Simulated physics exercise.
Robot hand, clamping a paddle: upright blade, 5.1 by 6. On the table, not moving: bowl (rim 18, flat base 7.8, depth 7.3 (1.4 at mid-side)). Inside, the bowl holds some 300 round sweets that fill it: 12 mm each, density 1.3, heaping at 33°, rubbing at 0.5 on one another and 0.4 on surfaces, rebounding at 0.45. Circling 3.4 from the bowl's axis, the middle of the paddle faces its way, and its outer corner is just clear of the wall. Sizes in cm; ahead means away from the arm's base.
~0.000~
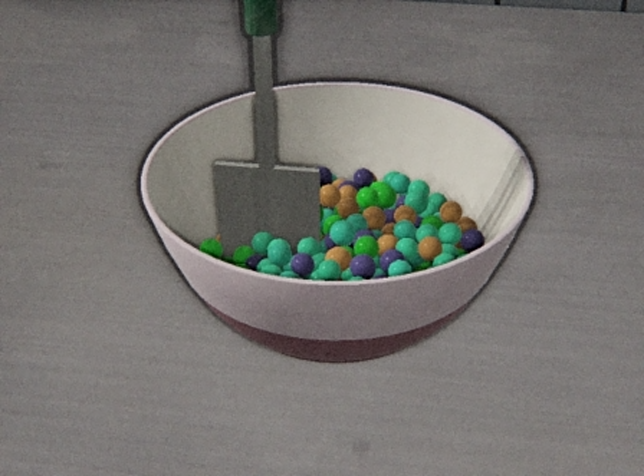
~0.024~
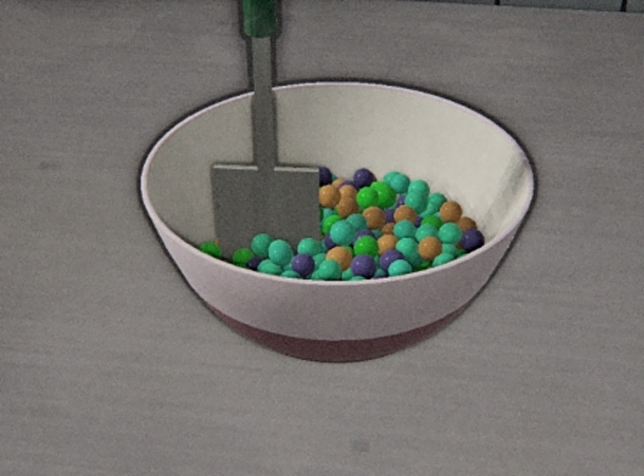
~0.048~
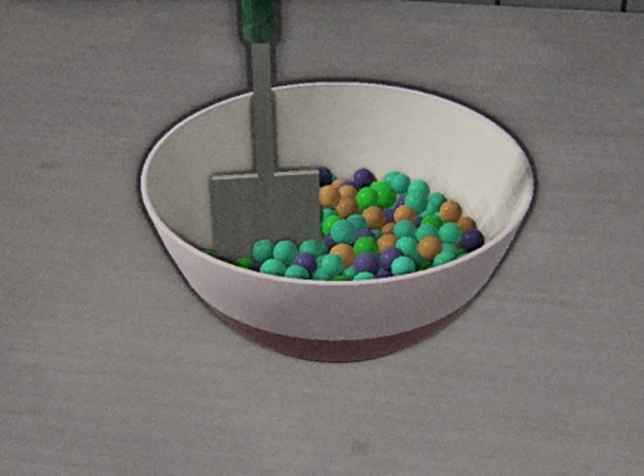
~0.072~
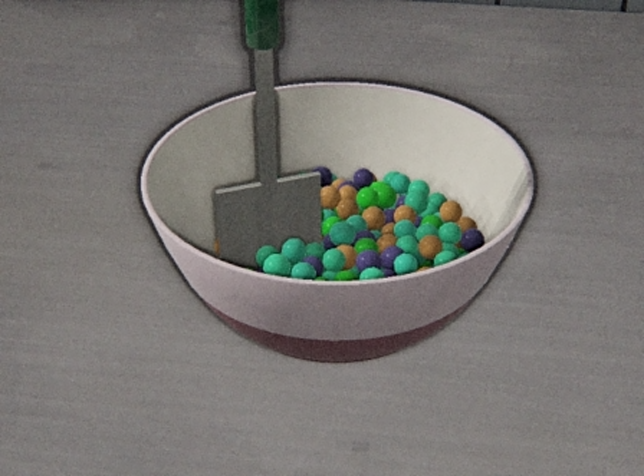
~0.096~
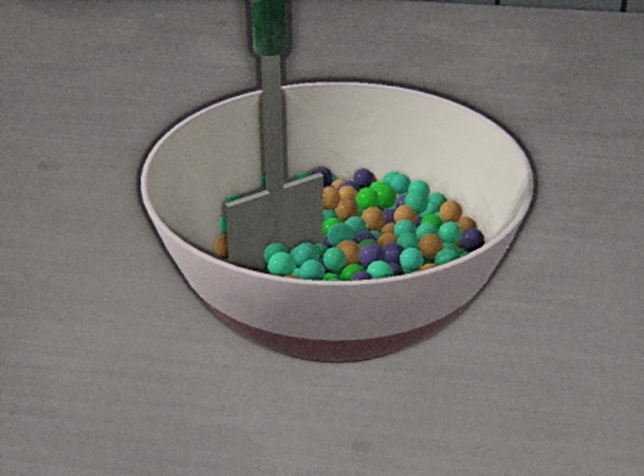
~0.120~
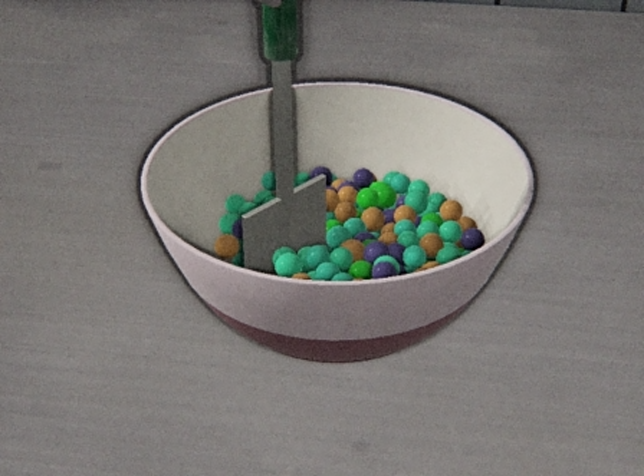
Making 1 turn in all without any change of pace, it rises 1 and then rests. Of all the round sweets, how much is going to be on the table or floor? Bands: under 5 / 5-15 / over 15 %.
Under 5 %.
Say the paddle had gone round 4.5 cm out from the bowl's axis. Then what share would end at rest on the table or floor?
Near 5 percent.
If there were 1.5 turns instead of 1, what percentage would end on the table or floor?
I'd expect around 5 per cent.
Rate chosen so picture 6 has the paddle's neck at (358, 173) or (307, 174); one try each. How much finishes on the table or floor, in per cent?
About 30 % for one try and about 10 % for the other, in order.
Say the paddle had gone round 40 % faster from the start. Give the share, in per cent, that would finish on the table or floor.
10 per cent.
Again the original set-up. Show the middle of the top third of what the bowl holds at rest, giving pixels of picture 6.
Centre, approx.: (254, 255).
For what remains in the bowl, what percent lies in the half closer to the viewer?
I'd put it near 60 per cent.
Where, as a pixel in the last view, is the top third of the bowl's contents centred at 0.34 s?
Roughly at (451, 192).
By 0.34 s, 172° round, highest piece 9 above the table; 295 in the bowl, 1 in flight or on the tool.
By 0.56 s, 290° round, highest piece 9 above the table; 289 in the bowl, 3 on the table or floor, 4 in flight or on the tool.
By 0.87 s, 0° round, highest piece 7 above the table; 288 in the bowl, 8 on the table or floor.
By 1.57 s, 0° round, highest piece 6 above the table; 288 in the bowl, 8 on the table or floor.
Final count, 288 in the bowl, 8 on the table or floor. That is 3 % on the table or floor.
